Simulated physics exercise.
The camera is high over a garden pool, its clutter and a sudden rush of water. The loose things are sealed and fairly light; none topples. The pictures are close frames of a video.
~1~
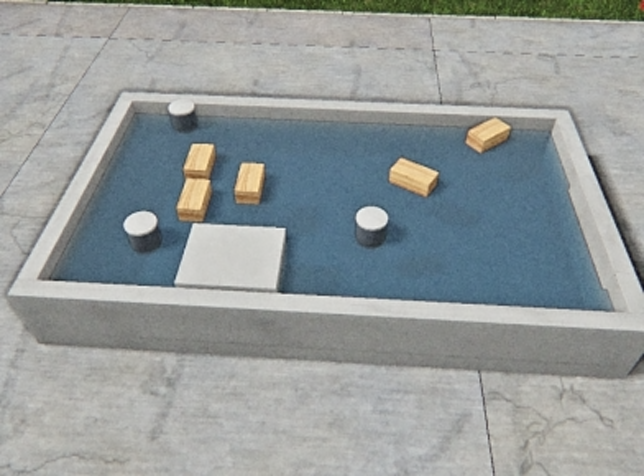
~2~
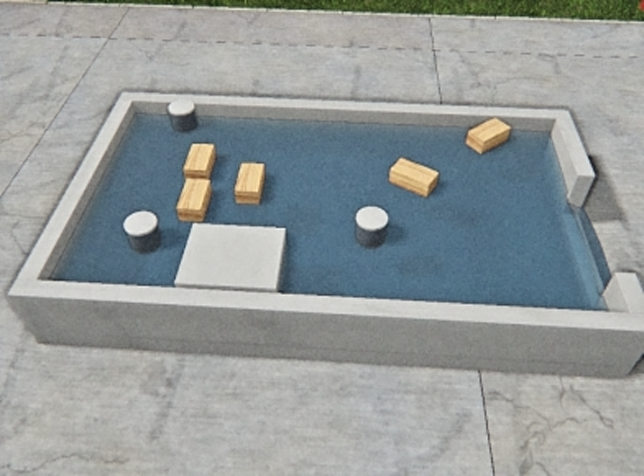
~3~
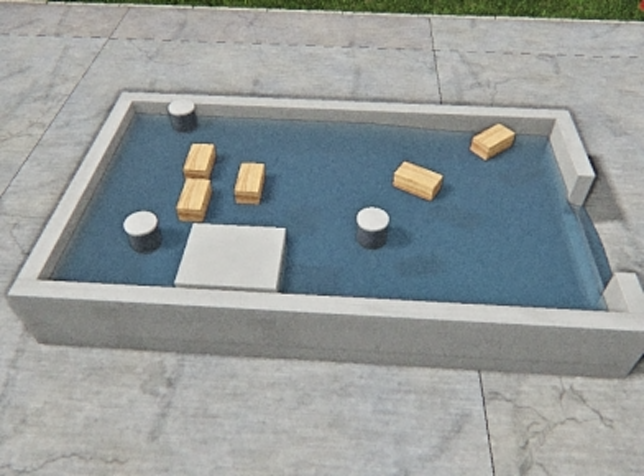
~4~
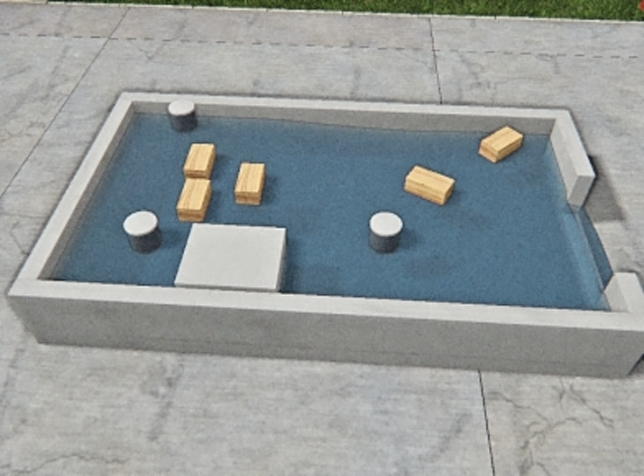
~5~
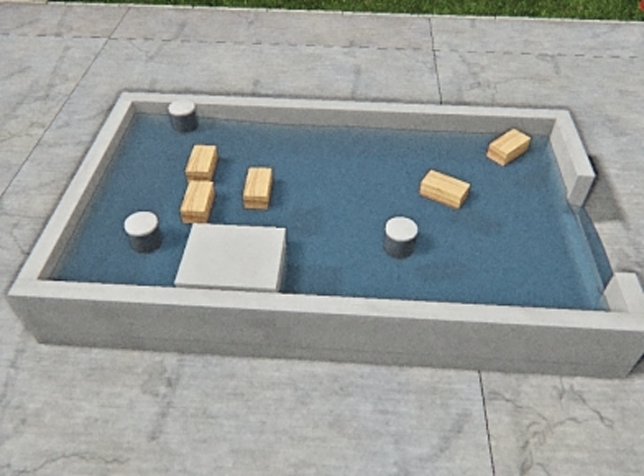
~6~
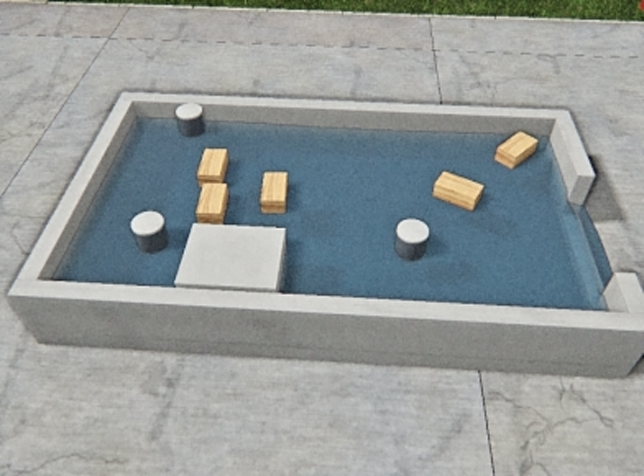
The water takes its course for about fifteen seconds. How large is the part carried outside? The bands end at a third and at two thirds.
Share: From one to two thirds.
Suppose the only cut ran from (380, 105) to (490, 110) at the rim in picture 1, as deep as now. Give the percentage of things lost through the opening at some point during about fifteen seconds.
Close to 60 %.
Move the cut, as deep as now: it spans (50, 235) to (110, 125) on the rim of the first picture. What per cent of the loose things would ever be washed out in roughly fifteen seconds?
Some 90 per cent.
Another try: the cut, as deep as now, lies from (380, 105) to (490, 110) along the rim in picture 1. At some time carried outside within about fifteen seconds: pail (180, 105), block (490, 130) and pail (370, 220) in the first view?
In that order: No, washed out, out.
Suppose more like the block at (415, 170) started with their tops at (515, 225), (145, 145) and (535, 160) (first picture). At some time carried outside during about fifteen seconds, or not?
In turn: Yes, inside, yes.
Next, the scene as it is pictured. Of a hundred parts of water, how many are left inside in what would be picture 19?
Roughly 64 per cent.
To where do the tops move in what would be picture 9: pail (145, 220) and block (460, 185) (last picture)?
Close to (177, 211) and (506, 197).
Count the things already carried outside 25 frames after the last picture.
3 of them.
A moment on, 0 of 8 are out; 8 afloat.
Next, 2 of 8 are out; 6 afloat.
Later, 3 of 8 are out; 5 afloat.
In the end, 3 of 8 are out; 5 afloat.
